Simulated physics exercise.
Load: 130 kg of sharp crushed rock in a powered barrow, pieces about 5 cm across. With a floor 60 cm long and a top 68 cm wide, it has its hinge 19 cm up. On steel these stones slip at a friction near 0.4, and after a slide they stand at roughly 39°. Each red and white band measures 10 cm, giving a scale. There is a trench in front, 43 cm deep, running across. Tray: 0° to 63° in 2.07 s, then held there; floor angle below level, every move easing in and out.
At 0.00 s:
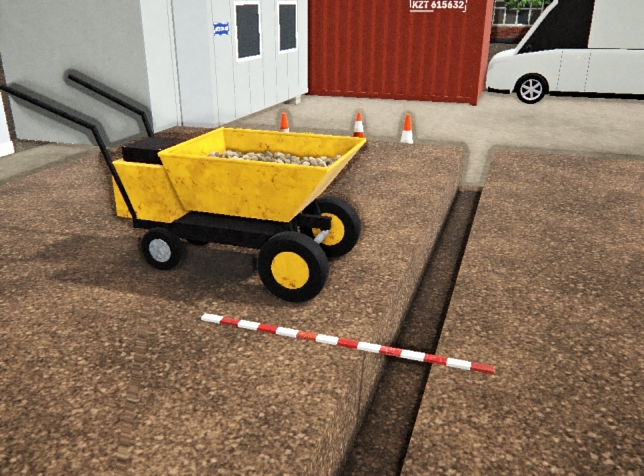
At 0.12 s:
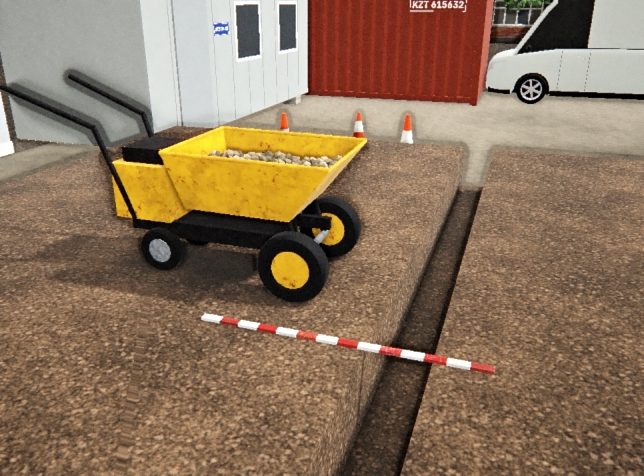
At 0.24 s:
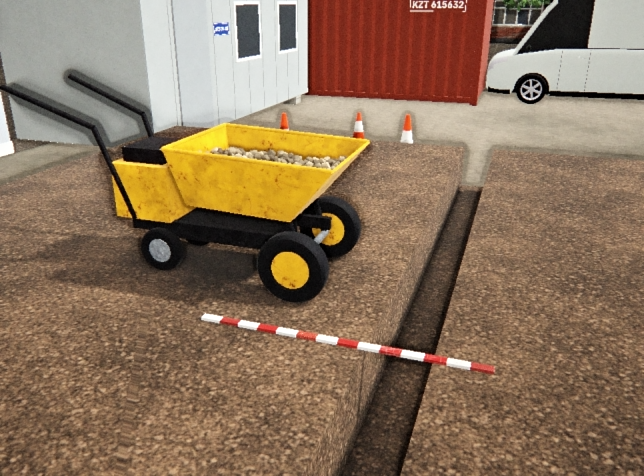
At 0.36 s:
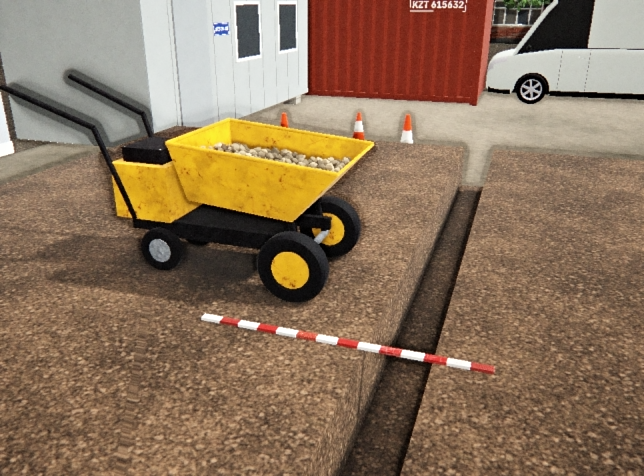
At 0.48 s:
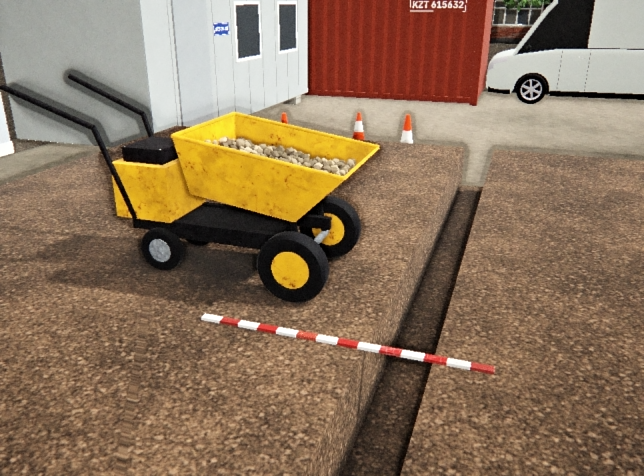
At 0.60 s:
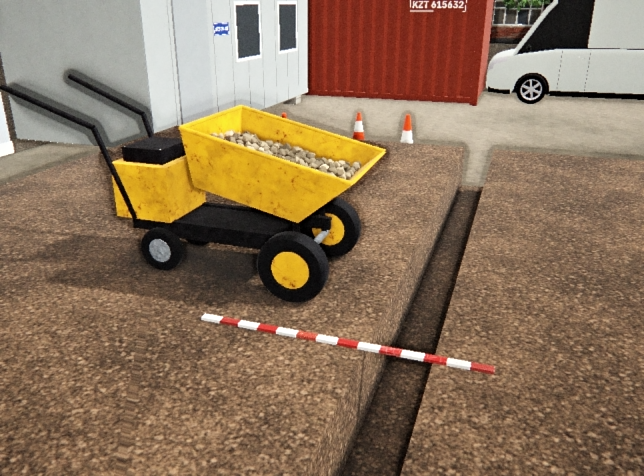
The clip opens on a small yellow dumper loaded with stones, standing still on brown ground beside a narrow trench, with a red-and-white banded pole lying across it. Slowly at first, then more noticeably, the tray's rear rises and it tilts forward to the right, while the wheels stay put.
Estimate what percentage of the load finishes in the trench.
Roughly 39 percent.
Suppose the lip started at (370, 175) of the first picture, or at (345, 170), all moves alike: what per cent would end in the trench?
About 10 per cent first, then about 25 per cent.
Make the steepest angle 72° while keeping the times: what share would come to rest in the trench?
About 80%.
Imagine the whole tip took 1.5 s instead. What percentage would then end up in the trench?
It would be near 35 percent.
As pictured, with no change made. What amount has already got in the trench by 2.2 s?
Some 5 per cent.
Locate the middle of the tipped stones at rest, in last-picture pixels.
Around (426, 356).
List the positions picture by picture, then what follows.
Lip at (328, 170), floor tilted 0°, highest stones at (273, 158), in the first picture.
Lip at (329, 171), floor tilted 1°, highest stones at (263, 156); the stones move at 0.1 m/s on average, in the second picture.
The tray is at 2°, its lip at (332, 172); the top of the load is at (246, 154); the stones move at 0.2 m/s on average, in the third picture.
The tray is at 5°, its lip at (337, 175); the top of the load is at (235, 149); the stones move at 0.2 m/s on average, in the fourth picture.
Lip at (344, 179), floor tilted 9°, highest stones at (234, 143); the stones move at 0.3 m/s on average, in the fifth picture.
Lip at (351, 184), floor tilted 13°, highest stones at (237, 137); the stones move at 0.3 m/s on average, in the sixth picture.
After 1.5 s the floor is at 53°; 100 % in the tray; the foremost stones are at (389, 226).
After 2.2 s the floor is at 63°; 95 % in the tray, 5 % in the trench; the foremost stones are at (449, 283).
After 2.5 s the floor is at 63°; 80 % in the tray, 17 % in the trench, 3 % past the trench; the foremost stones are at (494, 299).
After 4.5 s the floor is at 63°; 55 % in the tray, 39 % in the trench, 6 % past the trench; the foremost stones are at (506, 298).
